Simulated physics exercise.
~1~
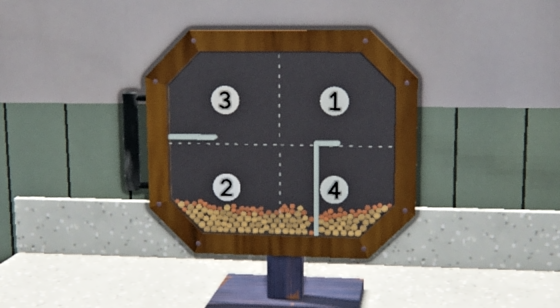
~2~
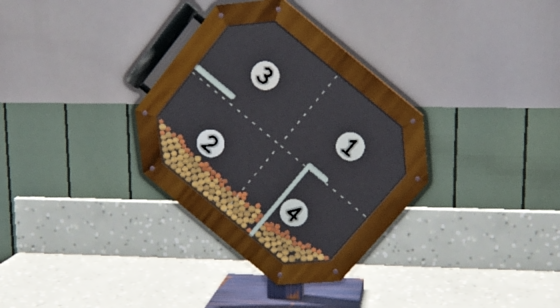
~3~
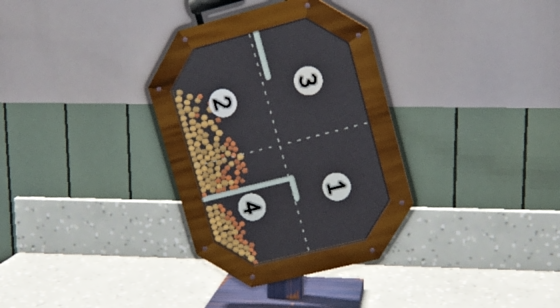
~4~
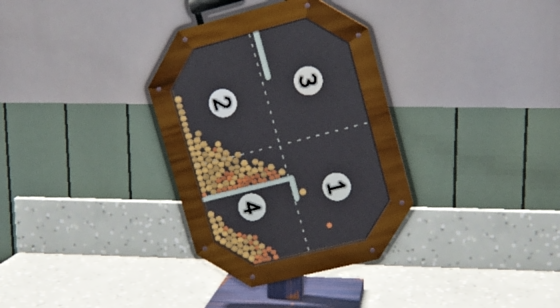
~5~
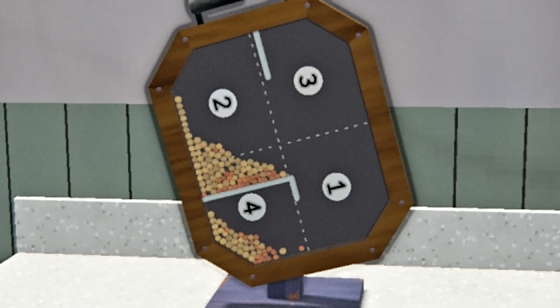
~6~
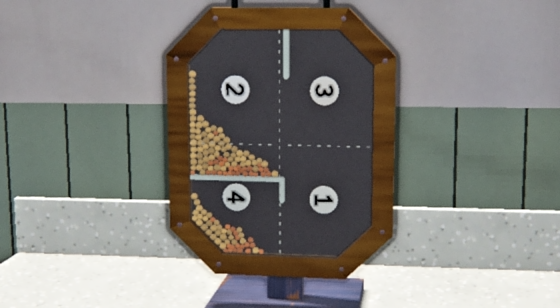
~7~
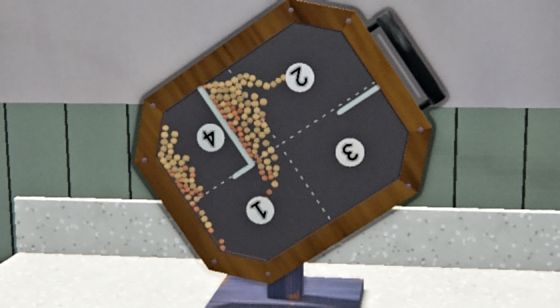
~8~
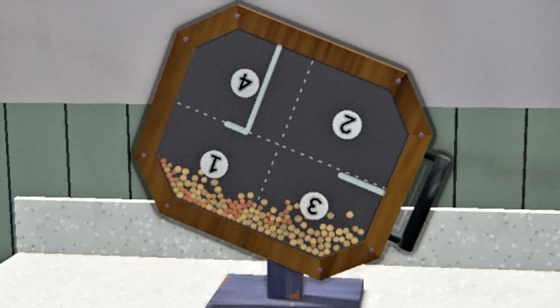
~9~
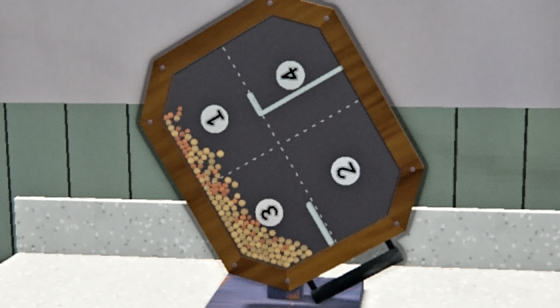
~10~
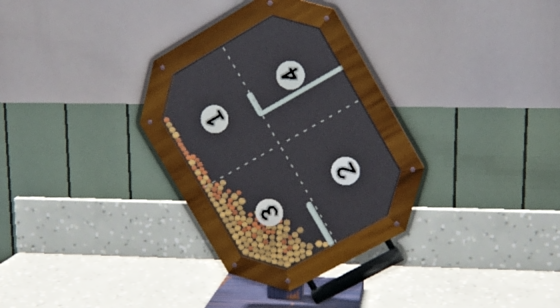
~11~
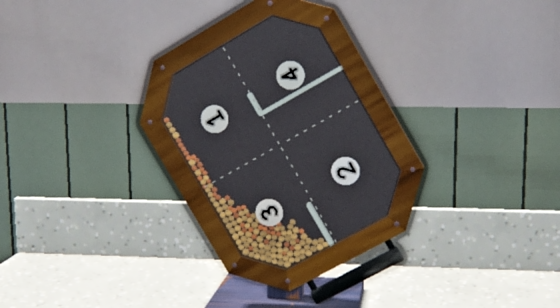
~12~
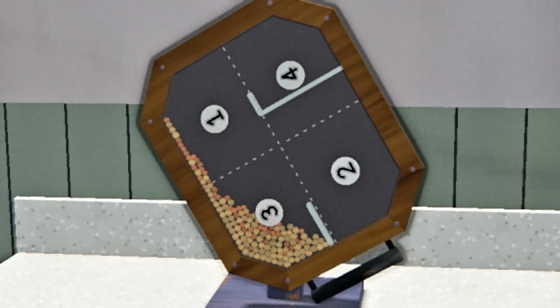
A wooden-rimmed, eight-sided box with a dark window stands upright on a purple base on a pale counter, seen from the front against green panels and a grey wall. Four numbered quarters, dashed lines and two pale barriers show inside, with tan and orange beads along the bottom. The box turns clockwise onto its side and pauses, while beads heap against the left side and on the longer barrier, a few spilling over. It then turns on past upside down, and the beads tumble out across the lower edge. It stops tilted, the beads resting mostly in quarter three, with some trailing up into quarter one.
